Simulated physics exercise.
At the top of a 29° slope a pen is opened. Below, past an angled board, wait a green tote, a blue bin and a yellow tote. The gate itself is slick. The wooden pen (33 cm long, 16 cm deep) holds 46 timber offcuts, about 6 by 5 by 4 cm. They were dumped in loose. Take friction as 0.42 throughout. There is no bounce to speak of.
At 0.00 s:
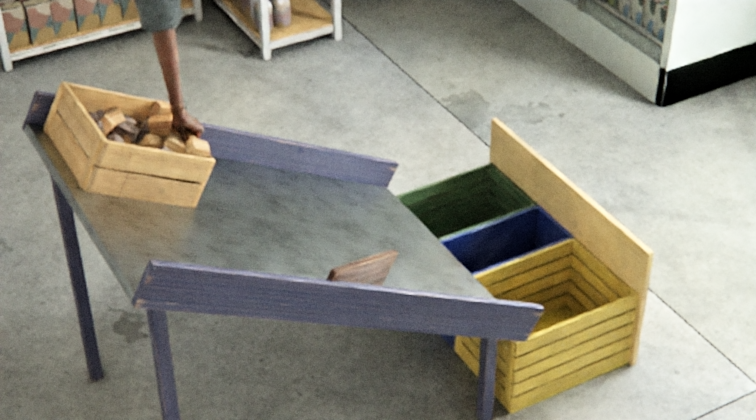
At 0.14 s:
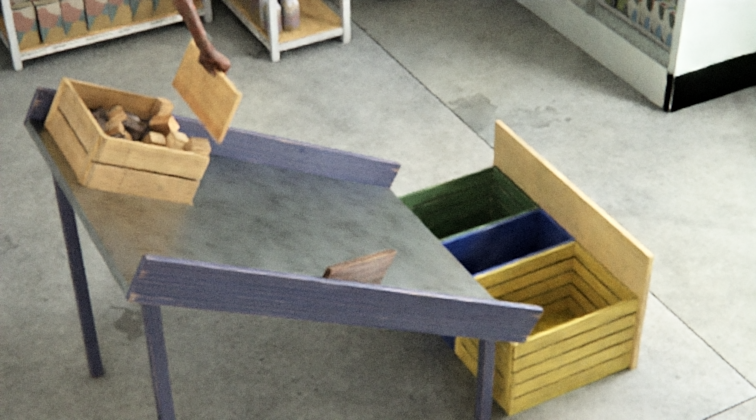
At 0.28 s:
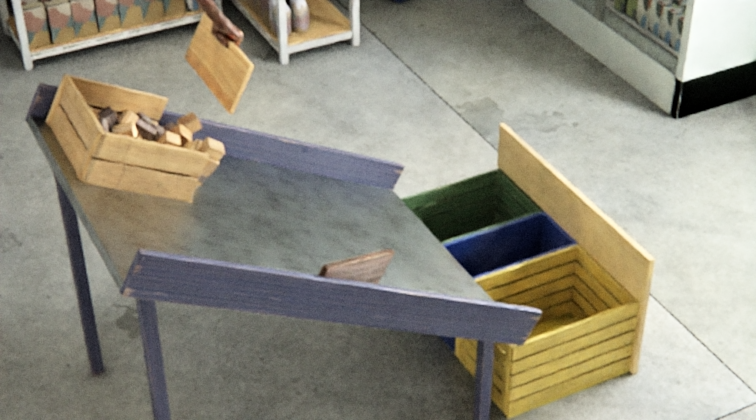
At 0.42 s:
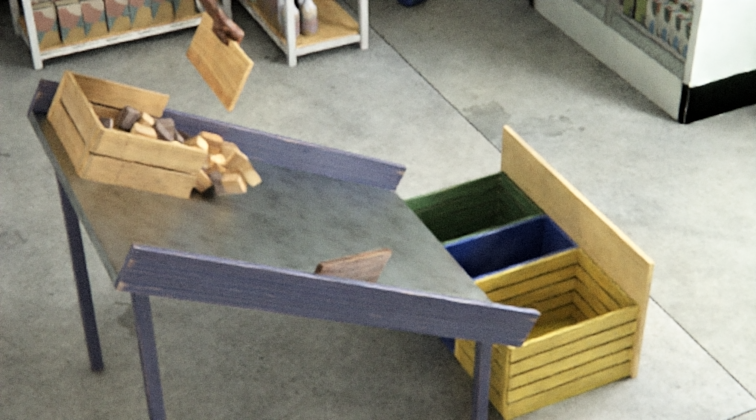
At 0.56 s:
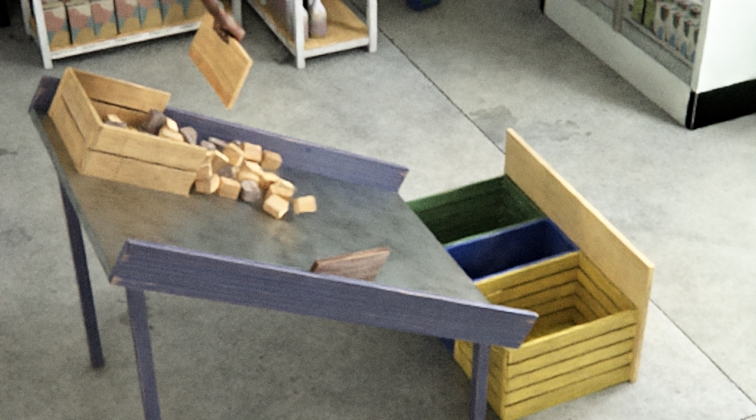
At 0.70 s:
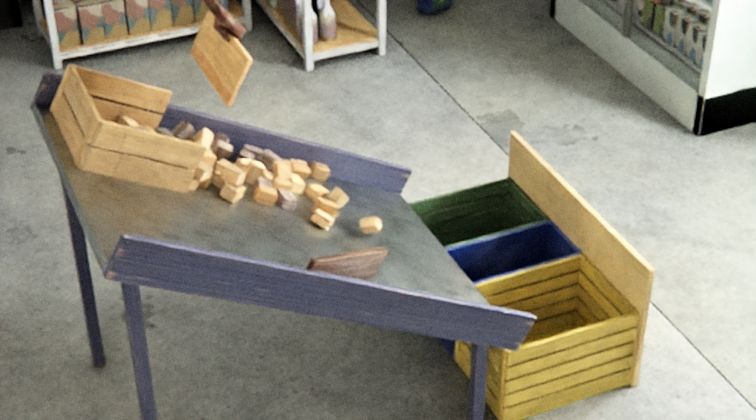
A hand lifted the wooden gate from a pen at the top of a sloping table, and timber offcuts tumbled out, spreading down the surface toward the right while the bins below stayed empty.
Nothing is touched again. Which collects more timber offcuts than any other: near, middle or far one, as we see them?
The largest share ends in the rearmost one: The green tote.
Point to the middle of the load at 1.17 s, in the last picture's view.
Around (366, 205).
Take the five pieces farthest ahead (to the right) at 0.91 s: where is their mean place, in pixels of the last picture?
Near (413, 214).
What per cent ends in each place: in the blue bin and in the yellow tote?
Roughly 20 and 0 per cent.
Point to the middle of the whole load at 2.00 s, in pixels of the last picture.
Near (499, 272).
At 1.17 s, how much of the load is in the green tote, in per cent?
Some 15 per cent by then.
After 0.91 s, 1 still in the wooden pen, 44 on the slope and 1 in the air.
After 1.17 s, 6 in the green tote, 2 in the blue bin, 35 on the slope and 3 in the air.
After 1.53 s, 23 in the green tote, 6 in the blue bin, 12 on the slope and 5 in the air.
Final count (at 2.00 s), 37 in the green tote and 9 in the blue bin.
